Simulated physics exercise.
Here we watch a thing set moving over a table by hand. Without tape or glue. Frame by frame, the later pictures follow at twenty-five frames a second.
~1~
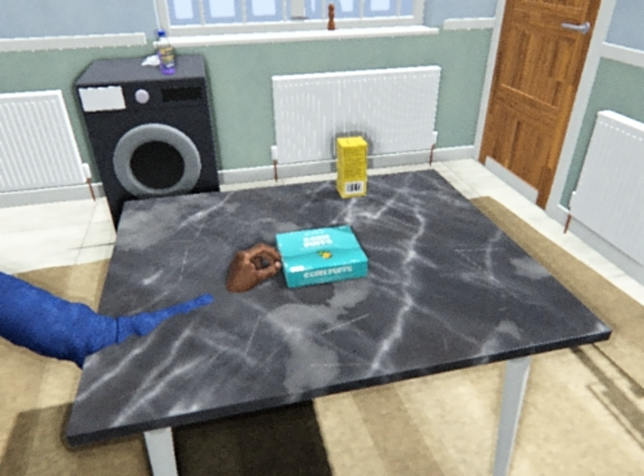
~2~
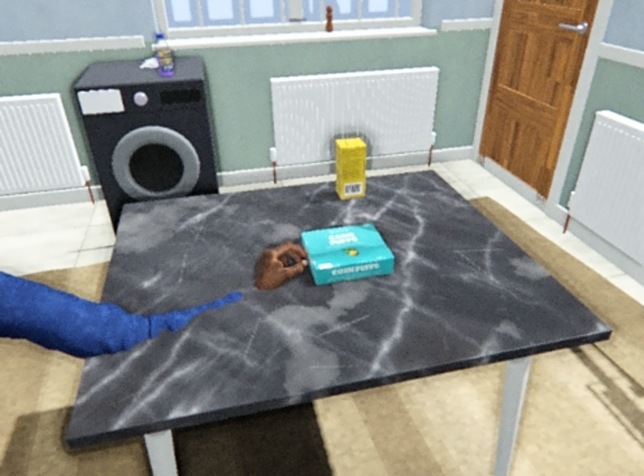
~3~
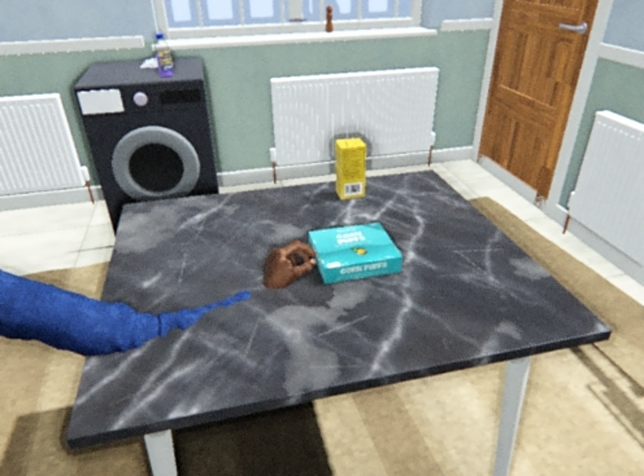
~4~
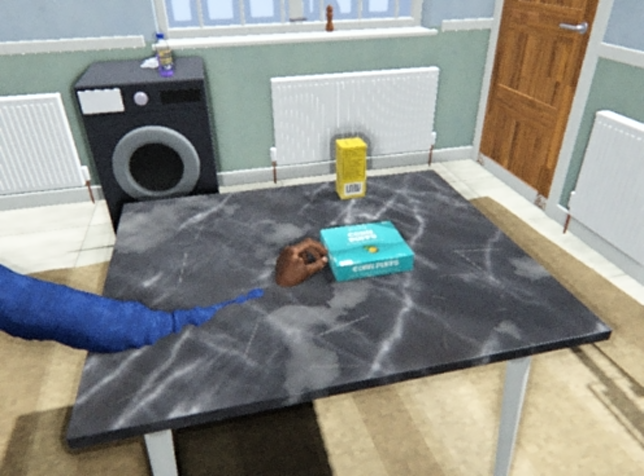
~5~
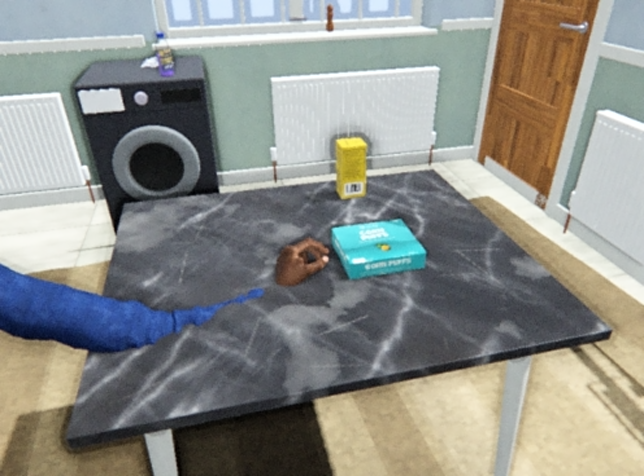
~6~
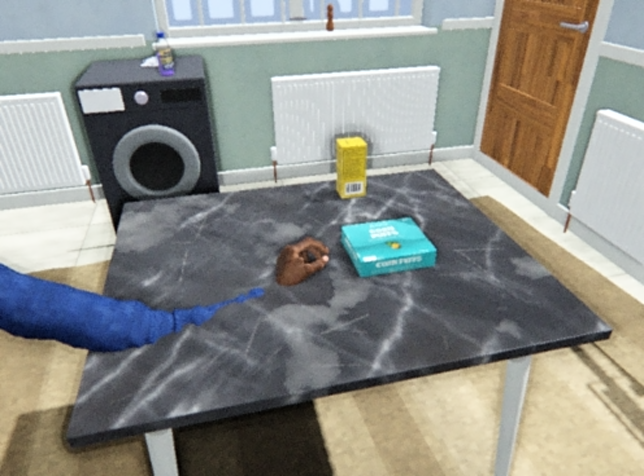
On a dark marbled table, a hand pushes a turquoise packet right, and it slides clear.
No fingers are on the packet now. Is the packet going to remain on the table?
It will fail to leave the table.
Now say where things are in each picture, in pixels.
Under the hand; turquoise packet (320, 255), in the first picture.
Under the hand; turquoise packet (346, 252), in the second picture.
Under the hand; turquoise packet (354, 251), in the third picture.
Turquoise packet (365, 249), in the fourth picture.
Turquoise packet (377, 247) moved a little, in the fifth picture.
Turquoise packet (387, 246) moved a little, in the sixth picture.
Then, 0.10 s later than the last frame, turquoise packet moved a little near (403, 243).
Then, 0.20 s later than the last frame, turquoise packet moved about its own width near (410, 242).
When it is over, moved from the start, turquoise packet. End places, in pixels of the last picture, turquoise packet near (410, 242).
